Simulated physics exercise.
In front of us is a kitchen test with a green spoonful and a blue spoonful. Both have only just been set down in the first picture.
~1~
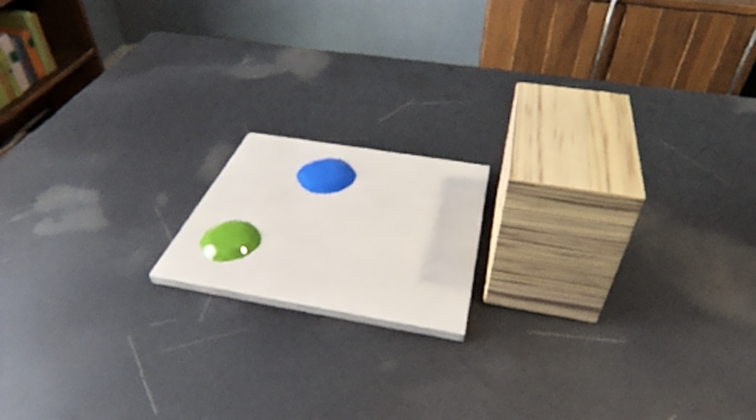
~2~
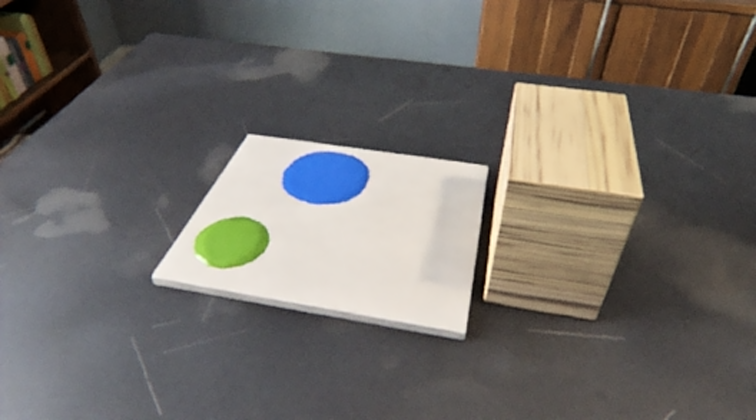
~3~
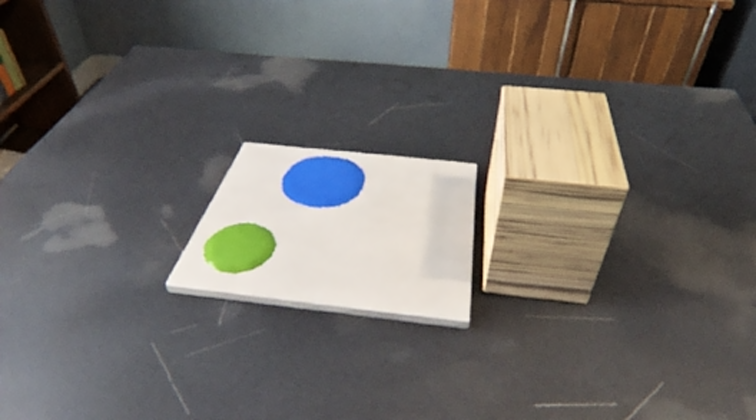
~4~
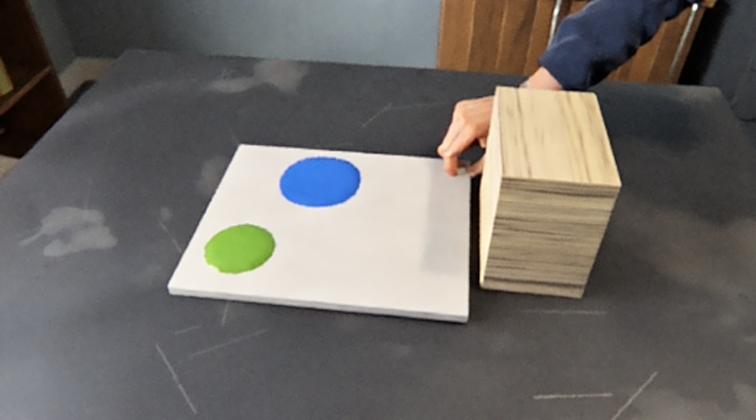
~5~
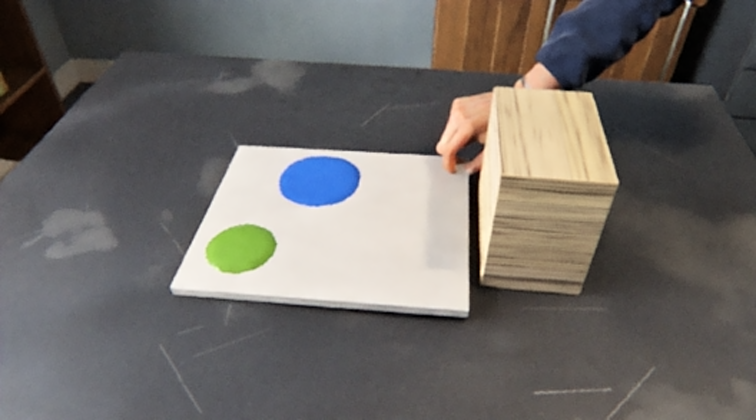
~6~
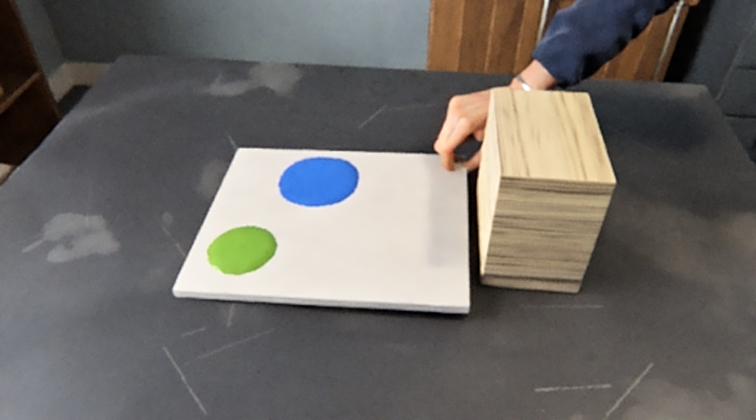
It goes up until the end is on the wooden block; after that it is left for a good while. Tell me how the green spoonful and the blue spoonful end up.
Outcome: Green spoonful: Gone; blue spoonful: Gone.
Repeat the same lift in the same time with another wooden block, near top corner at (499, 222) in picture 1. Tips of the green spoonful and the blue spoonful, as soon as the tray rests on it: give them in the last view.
Tips, last view: First (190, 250), second (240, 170).
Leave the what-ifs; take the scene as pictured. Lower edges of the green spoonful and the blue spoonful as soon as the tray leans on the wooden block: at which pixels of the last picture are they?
In the last view, the first is close to (187, 246) and the second close to (220, 177).
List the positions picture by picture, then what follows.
The tray lies flat; green spoonful (230, 237) a low mound; blue spoonful (326, 172) a low mound; wooden block (556, 257), in the first frame.
They settle; green spoonful (232, 240) spread thin; blue spoonful (326, 175) spread thin, in the second frame.
At rest; green spoonful (240, 245) spread thin; blue spoonful (324, 179) spread thin, in the third frame.
A hand takes the end; green spoonful (239, 246) spread thin; blue spoonful (321, 180) spread thin, in the fourth frame.
The end is rising; green spoonful (241, 246) spread thin; blue spoonful (320, 179) spread thin, in the fifth frame.
The tray slopes by about 2°; green spoonful (242, 248) spread thin; blue spoonful (319, 179) spread thin; wooden block (542, 239), in the sixth frame.
A moment on, slope about 33°; the green spoonful is dripping off the low end; the blue spoonful has crept down a long way.
Further on, the green spoonful is dripping off the low end; the blue spoonful is dripping off the low end.
When it is over, slope about 33°; the green spoonful is dripping off the low end; the blue spoonful is dripping off the low end.
